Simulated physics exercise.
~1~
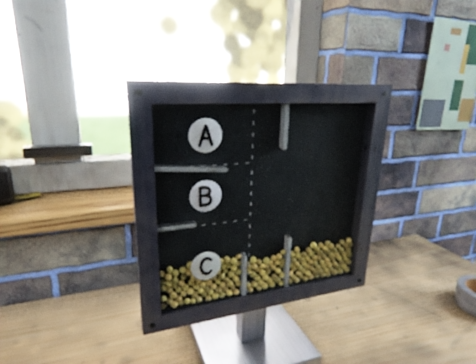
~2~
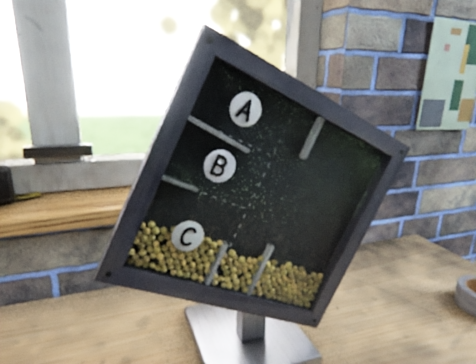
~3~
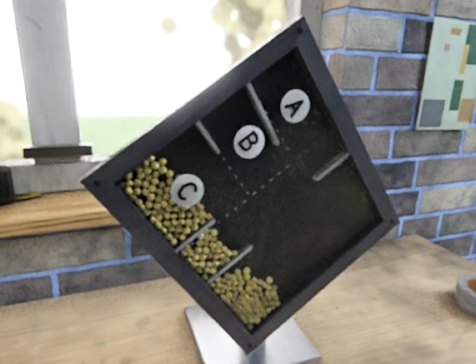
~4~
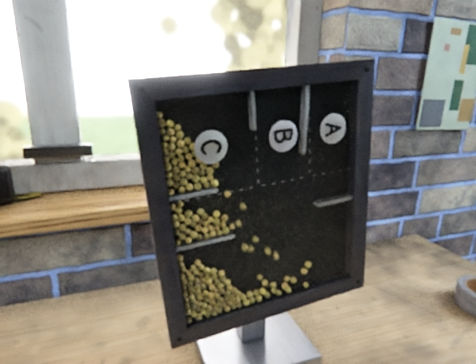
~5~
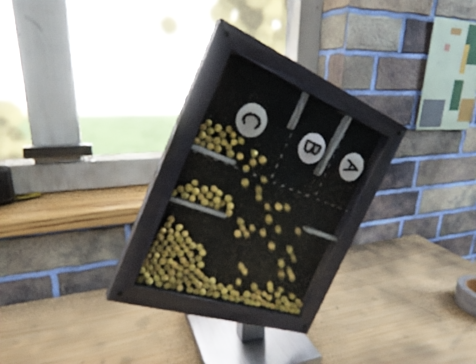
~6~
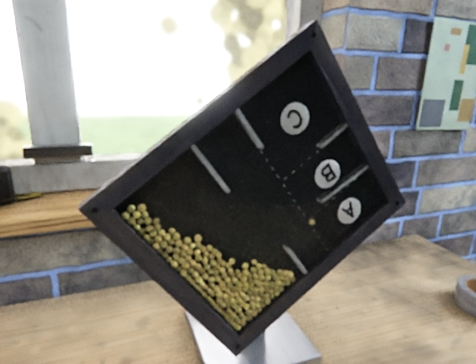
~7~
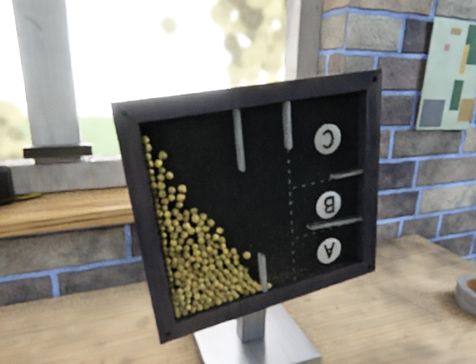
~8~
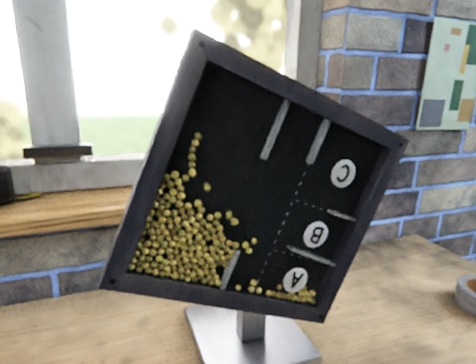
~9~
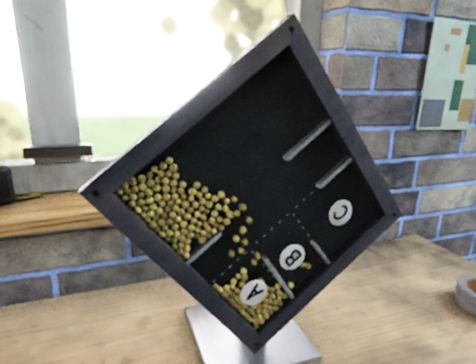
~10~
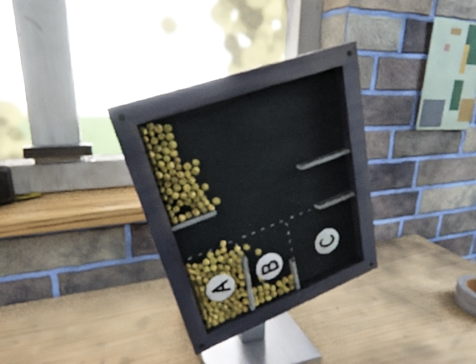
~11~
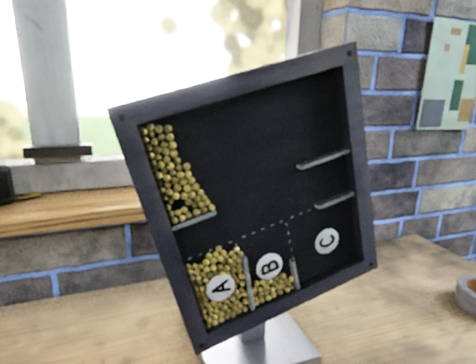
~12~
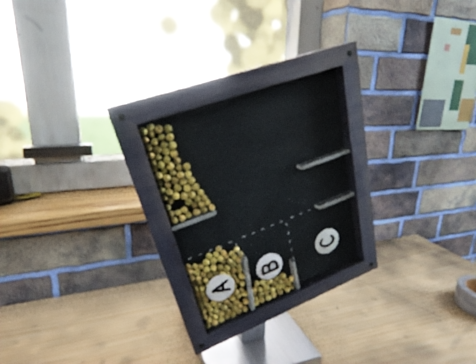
A square, dark-framed case with a black interior and pale yellow beans along its bottom stands on a wooden table, seen from the front by a still camera, with a bright window and grey brick wall behind. White discs lettered A, B and C run down its left side beside short grey dividers. The case turns clockwise on its stand, and the beans slide, spill past the dividers and pile up at the left. As it keeps turning, beans pour into A, then B. It stops tilted, with A full, B partly filled, C empty and the remaining beans heaped on an upper-left ledge.
